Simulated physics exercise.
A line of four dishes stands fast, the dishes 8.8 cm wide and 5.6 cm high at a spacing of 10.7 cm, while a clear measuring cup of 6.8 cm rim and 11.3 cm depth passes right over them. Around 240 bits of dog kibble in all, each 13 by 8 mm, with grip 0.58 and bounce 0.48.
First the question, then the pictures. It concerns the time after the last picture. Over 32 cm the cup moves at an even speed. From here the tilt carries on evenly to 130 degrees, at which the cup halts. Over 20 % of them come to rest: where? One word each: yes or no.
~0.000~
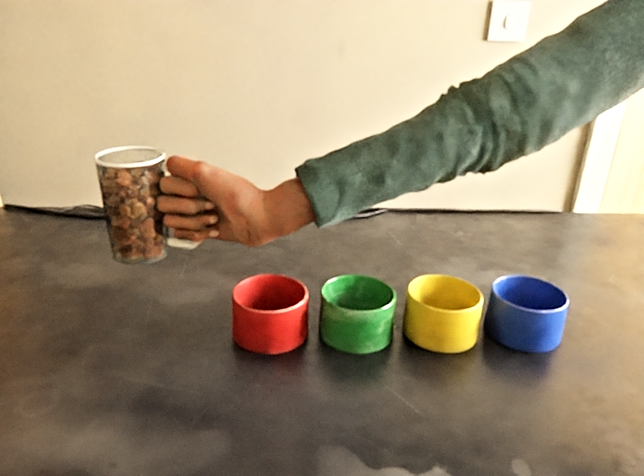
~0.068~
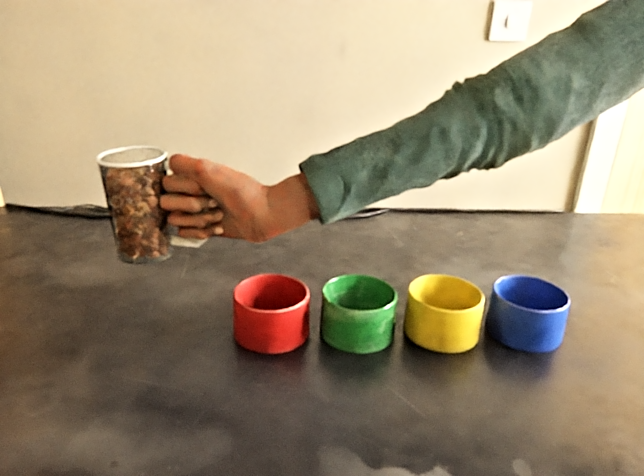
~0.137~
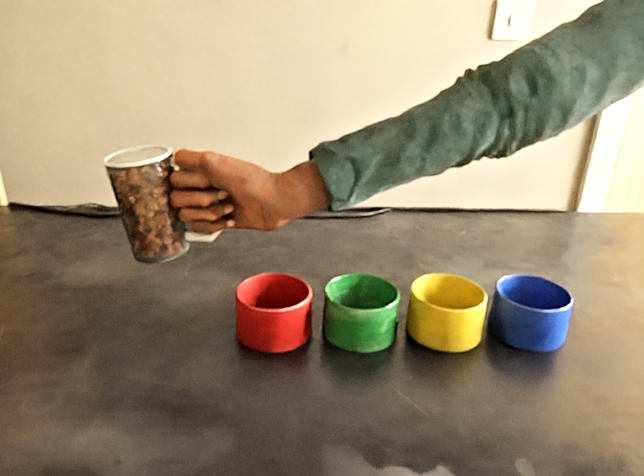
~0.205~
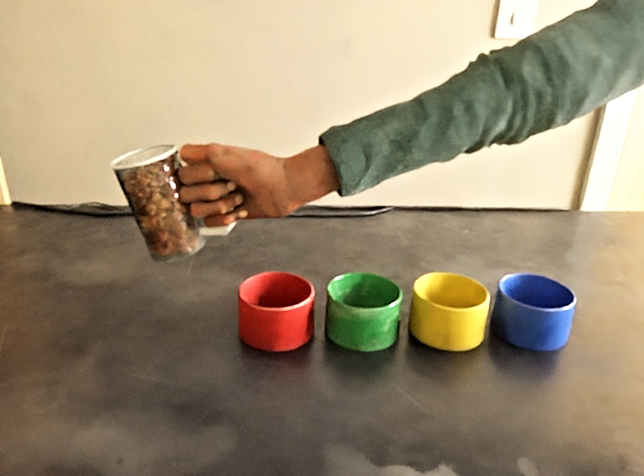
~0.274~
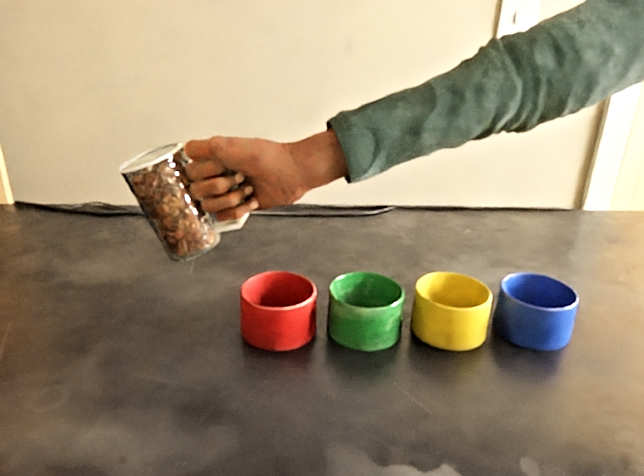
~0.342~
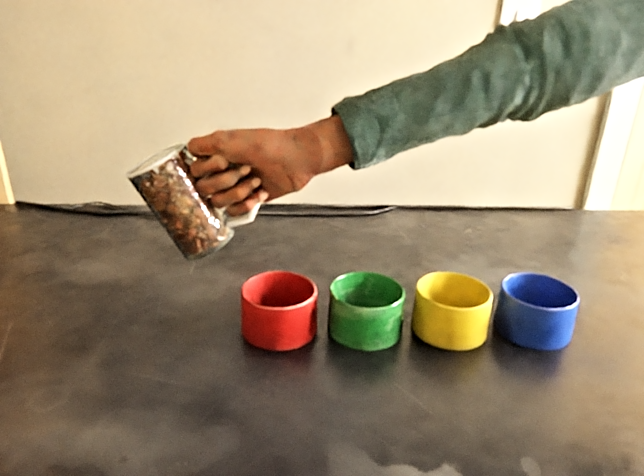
Red: Yes; blue: No; green: No; yellow: No; counter: No.
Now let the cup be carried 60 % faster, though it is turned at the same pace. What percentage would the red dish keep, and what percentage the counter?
Red 0, counter 10.
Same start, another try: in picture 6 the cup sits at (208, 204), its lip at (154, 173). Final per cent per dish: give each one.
Final shares - red 0 %, blue 0 %, green 90 %, yellow 0 %.
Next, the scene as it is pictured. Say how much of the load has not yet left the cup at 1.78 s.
Somewhere near 0 per cent of the load.
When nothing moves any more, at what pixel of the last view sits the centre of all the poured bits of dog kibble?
Roughly pixel (281, 309).
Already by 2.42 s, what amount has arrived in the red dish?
So far, roughly 90 per cent.
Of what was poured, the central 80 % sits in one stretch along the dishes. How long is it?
It spans about 6 centimetres along the dishes.
After 1.21 s, tilt 110 degrees; cup holds 90 %.
After 1.78 s, tilt 130 degrees; cup holds 0 %, red 90 %.
After 2.42 s, tilt 130 degrees; cup holds 0 %, red 90 %.
At rest (2.7 s), red 90 %, blue 0 %, green 0 %, yellow 0 %, counter 10 %.
